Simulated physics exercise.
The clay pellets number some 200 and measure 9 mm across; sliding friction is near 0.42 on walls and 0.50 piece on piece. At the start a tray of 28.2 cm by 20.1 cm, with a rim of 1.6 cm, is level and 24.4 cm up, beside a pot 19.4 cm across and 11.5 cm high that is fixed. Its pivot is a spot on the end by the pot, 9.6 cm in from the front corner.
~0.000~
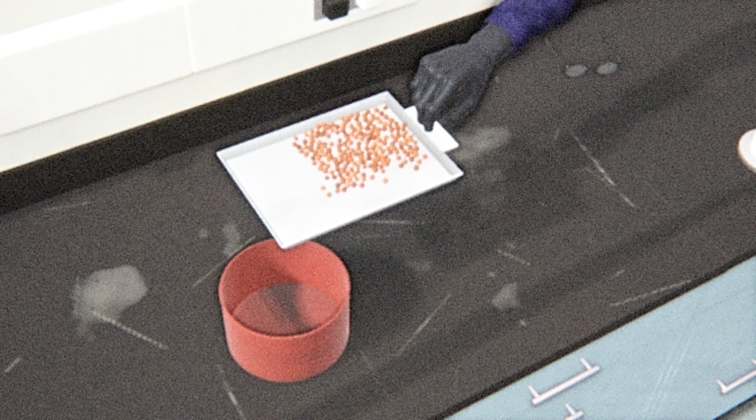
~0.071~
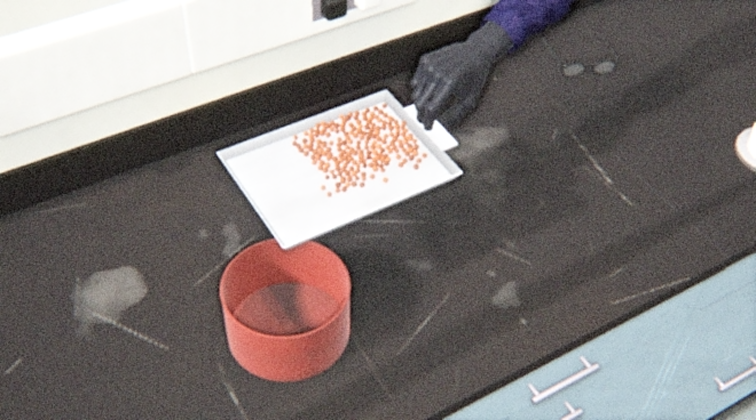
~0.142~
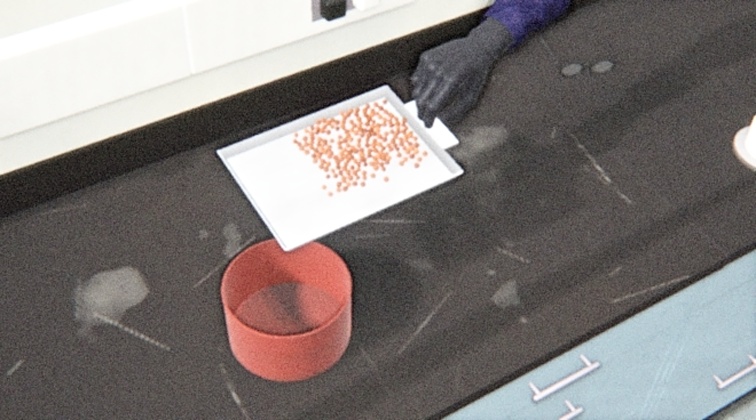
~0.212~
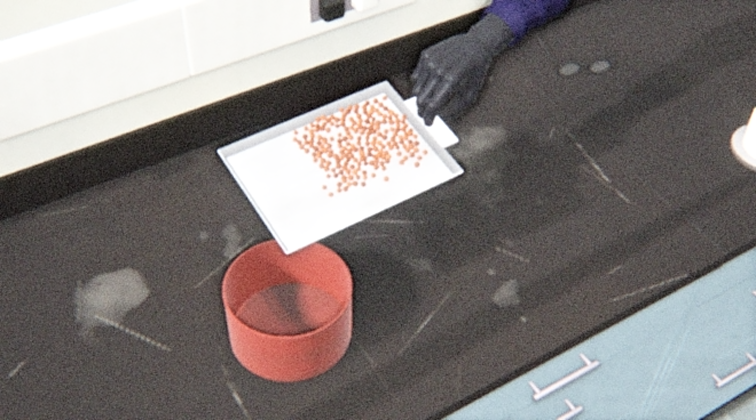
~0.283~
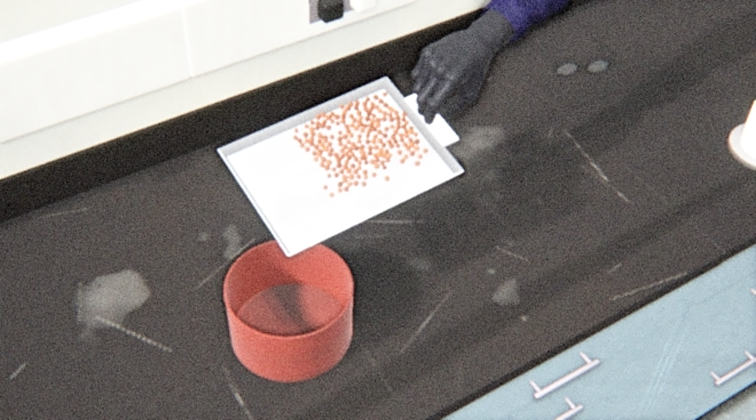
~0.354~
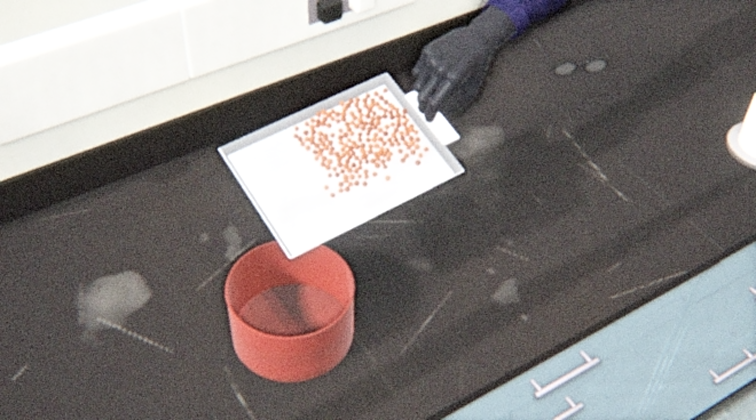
On a dark lab counter, a gloved hand slightly tilts a white tray of orange pellets.
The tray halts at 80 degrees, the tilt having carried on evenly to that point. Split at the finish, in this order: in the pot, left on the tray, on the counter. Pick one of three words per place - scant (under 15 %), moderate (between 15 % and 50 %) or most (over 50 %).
My call is pot: Most, left on the tray: Scant, counter: Moderate.
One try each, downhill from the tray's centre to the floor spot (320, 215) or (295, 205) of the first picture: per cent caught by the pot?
Roughly 100 % for the first direction, roughly 95 % for the second.
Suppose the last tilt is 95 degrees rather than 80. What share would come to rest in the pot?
Result: Close to 70 %.
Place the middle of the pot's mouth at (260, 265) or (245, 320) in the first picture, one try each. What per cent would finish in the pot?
First try around 40 %, second around 25 %.
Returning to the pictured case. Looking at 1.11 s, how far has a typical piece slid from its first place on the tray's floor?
Some 12 cm.
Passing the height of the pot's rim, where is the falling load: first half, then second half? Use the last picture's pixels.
Roughly (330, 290) to start, and after that (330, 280).
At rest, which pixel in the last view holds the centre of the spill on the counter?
(384, 337).
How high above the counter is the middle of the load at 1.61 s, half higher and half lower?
Some 22 cm.
After 1.11 s, tilt 44 degrees; the tray holds 100 %, the pot 0 %.
After 1.61 s, tilt 65 degrees; the tray holds 95 %, the pot 0 %.
After 2.18 s, tilt 80 degrees; the tray holds 0 %, the pot 65 %.
At rest (2.8 s), pot 70 %, tray 0 %, counter 30 %.
